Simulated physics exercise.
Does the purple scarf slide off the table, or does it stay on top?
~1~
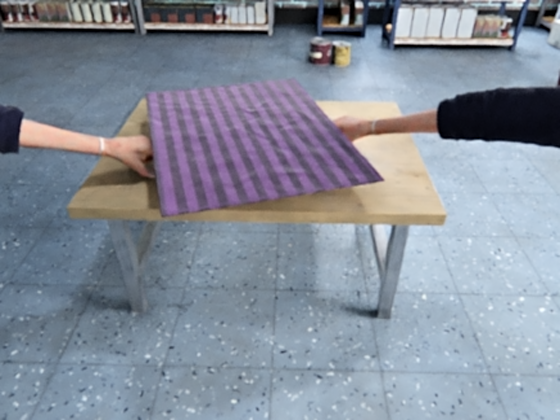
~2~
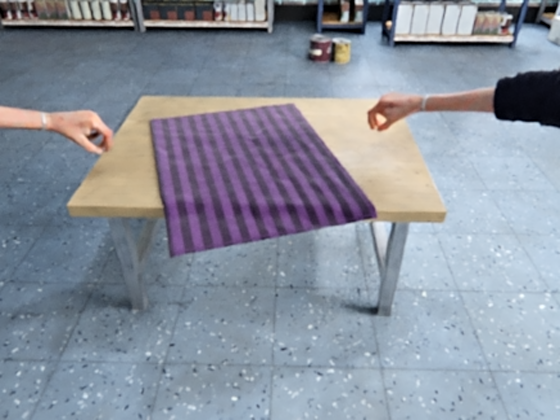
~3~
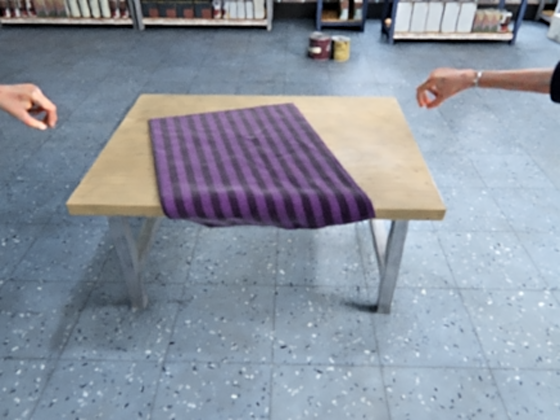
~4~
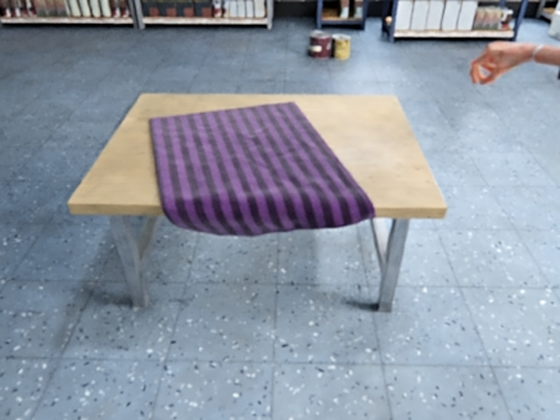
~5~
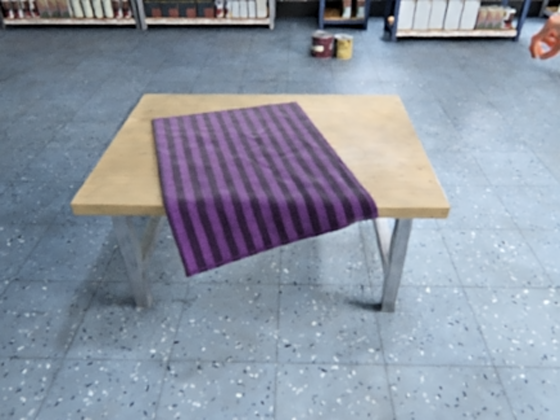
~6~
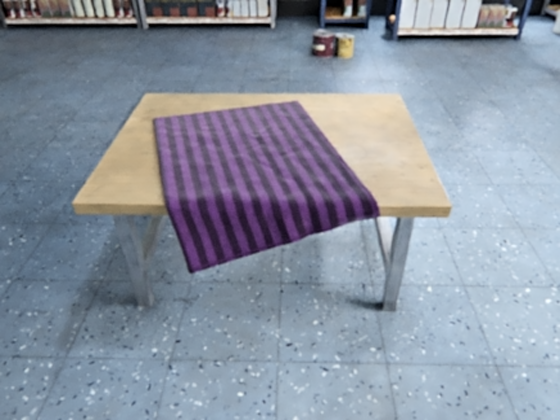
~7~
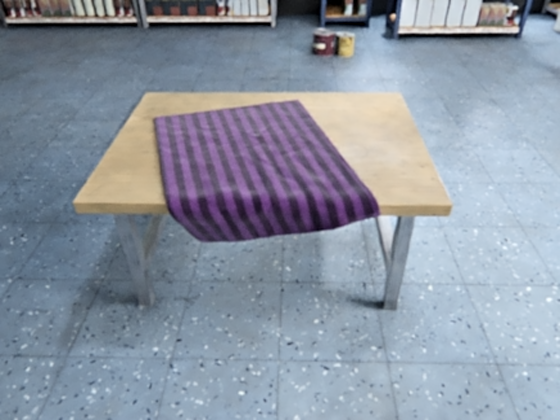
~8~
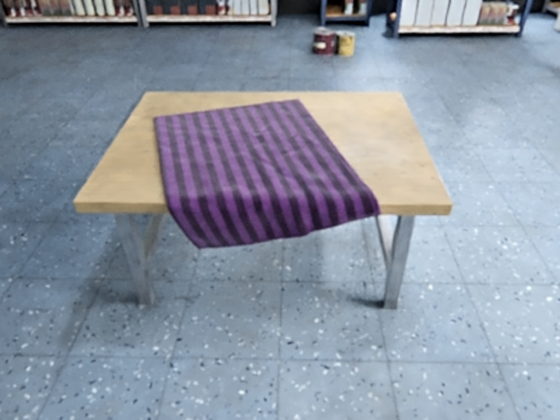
The scarf stays on the table, with its front part hanging over the edge.
